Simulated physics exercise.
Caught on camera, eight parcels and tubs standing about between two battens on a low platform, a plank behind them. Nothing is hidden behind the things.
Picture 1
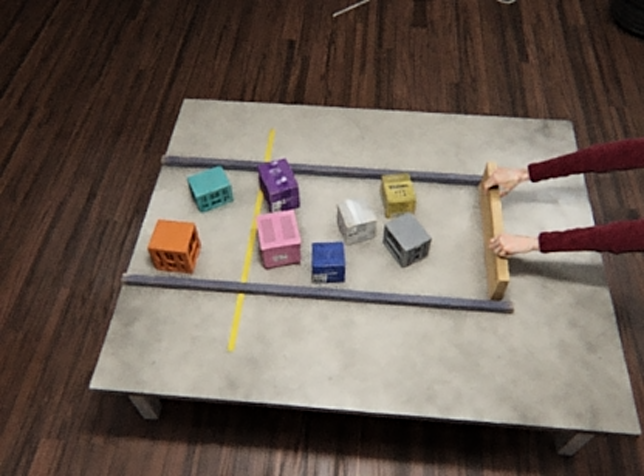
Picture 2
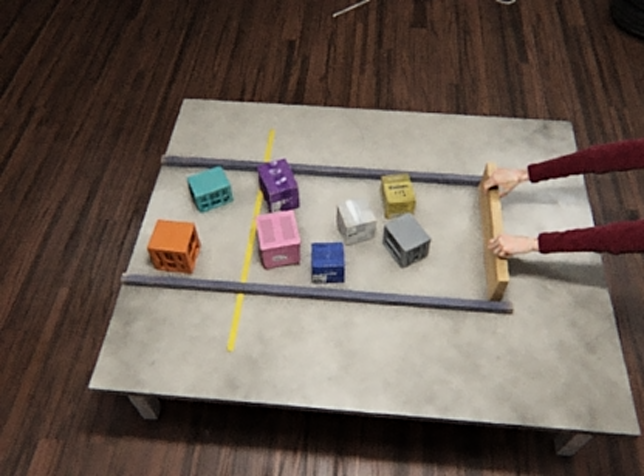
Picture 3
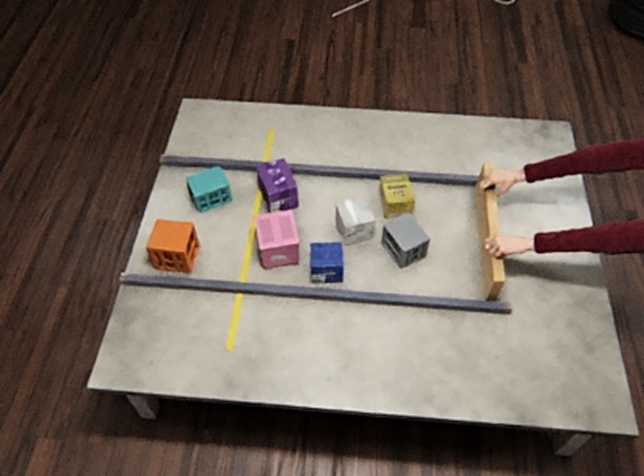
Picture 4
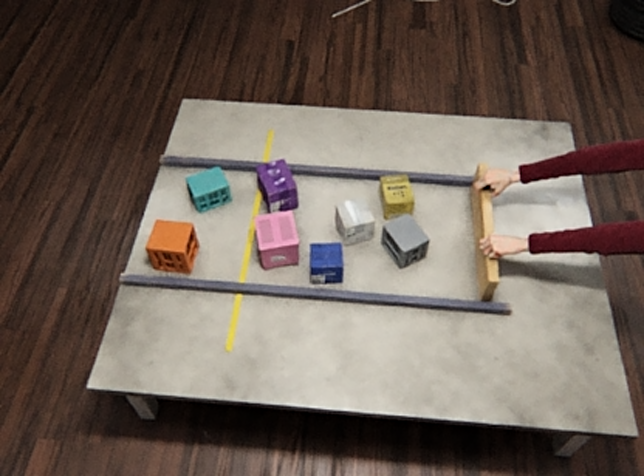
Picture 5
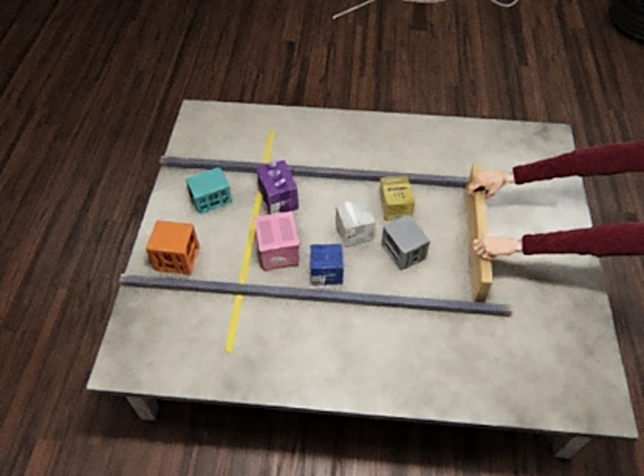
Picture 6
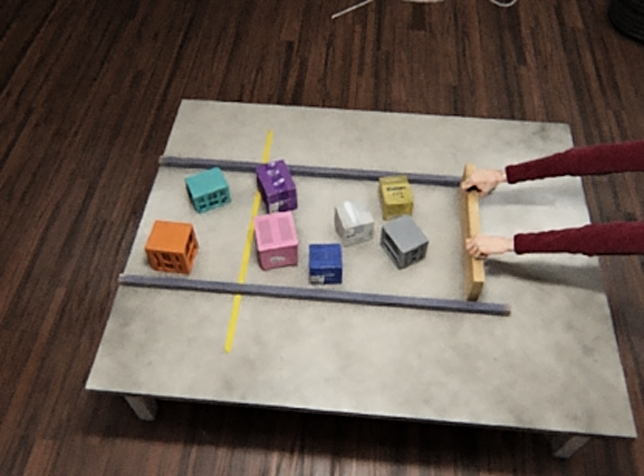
A wooden plank, gripped by two hands in dark red sleeves, slides slowly left between two grey battens on a low pale platform over dark floorboards, seen from above. Orange and turquoise crates stand left of a yellow tape line, purple and pink blocks beside it, and blue, white, yellow and grey ones further right. The plank moves a short way toward them without touching any, and they stay put.
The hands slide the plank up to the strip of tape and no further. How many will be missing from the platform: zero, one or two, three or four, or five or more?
As it turns out, the number that fall off is zero.
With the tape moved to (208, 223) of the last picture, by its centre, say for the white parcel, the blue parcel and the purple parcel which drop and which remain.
The white parcel holds on, the blue parcel does not fall, the purple parcel remains up.
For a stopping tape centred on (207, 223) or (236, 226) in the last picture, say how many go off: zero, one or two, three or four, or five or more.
For each place: Either one or two; none.
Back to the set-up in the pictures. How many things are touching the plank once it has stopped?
The number is 3.
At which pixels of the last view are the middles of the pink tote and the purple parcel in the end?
The pink tote at (193, 224), the purple parcel at (215, 180).
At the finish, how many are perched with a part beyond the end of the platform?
Overhanging: 0.
Soon after, none off yet; orange crate at rest near (173, 247); turquoise crate at rest near (208, 190); purple parcel at rest near (277, 188).
At rest, the number that fall off is zero.
